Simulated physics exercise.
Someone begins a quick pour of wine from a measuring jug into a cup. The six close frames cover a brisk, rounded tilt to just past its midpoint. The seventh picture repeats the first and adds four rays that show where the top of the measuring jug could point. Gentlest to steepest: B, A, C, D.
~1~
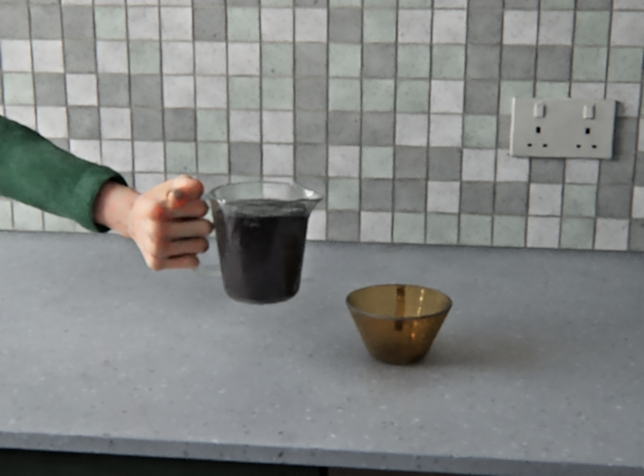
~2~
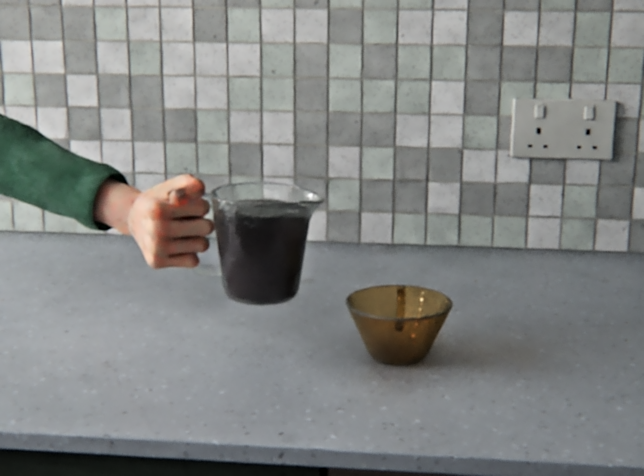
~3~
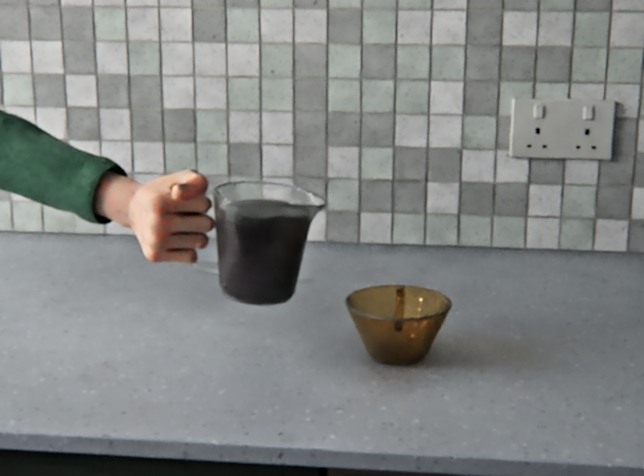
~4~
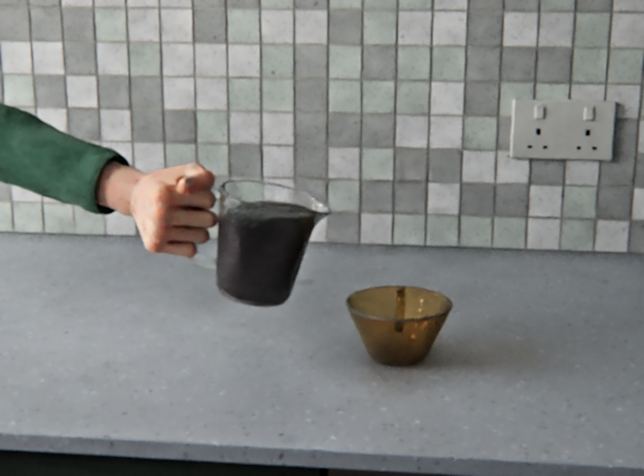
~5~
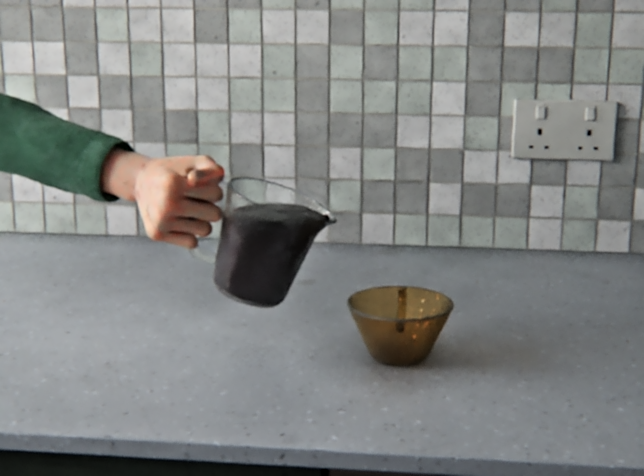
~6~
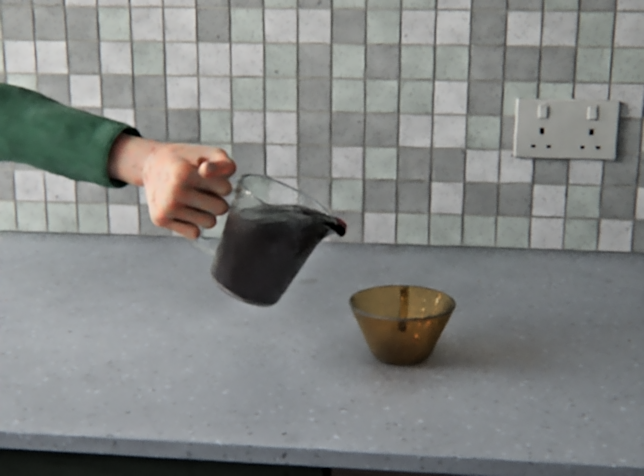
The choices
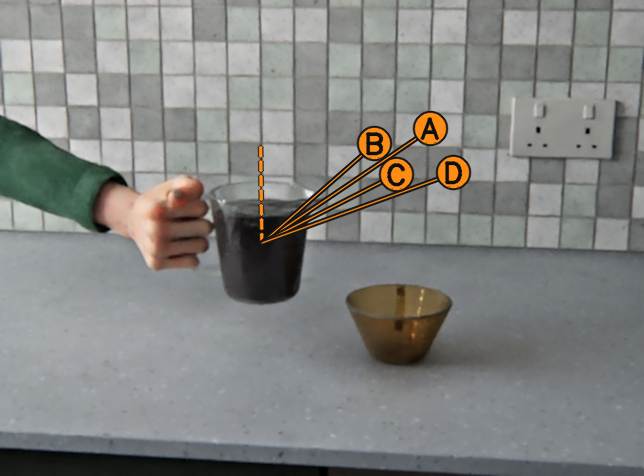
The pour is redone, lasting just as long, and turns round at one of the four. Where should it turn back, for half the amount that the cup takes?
It is B.
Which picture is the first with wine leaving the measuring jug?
In picture 6.
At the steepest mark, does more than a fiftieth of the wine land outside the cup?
Yes.
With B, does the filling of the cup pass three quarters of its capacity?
No, it does not.
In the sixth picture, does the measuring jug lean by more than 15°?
Yes.
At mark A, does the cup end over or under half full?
Over half.
On the marked copy, A at (416, 138); B at (362, 155); C at (381, 182); D at (437, 179).
With A, the cup ends with about 66 % of what it can hold; 4 % of the wine is spilt.
With B, the cup ends with about 52 % of what it can hold.
With C, the cup ends with about 68 % of what it can hold; 15 % of the wine is spilt.
With D, the cup ends with about 70 % of what it can hold; 26 % of the wine is spilt.
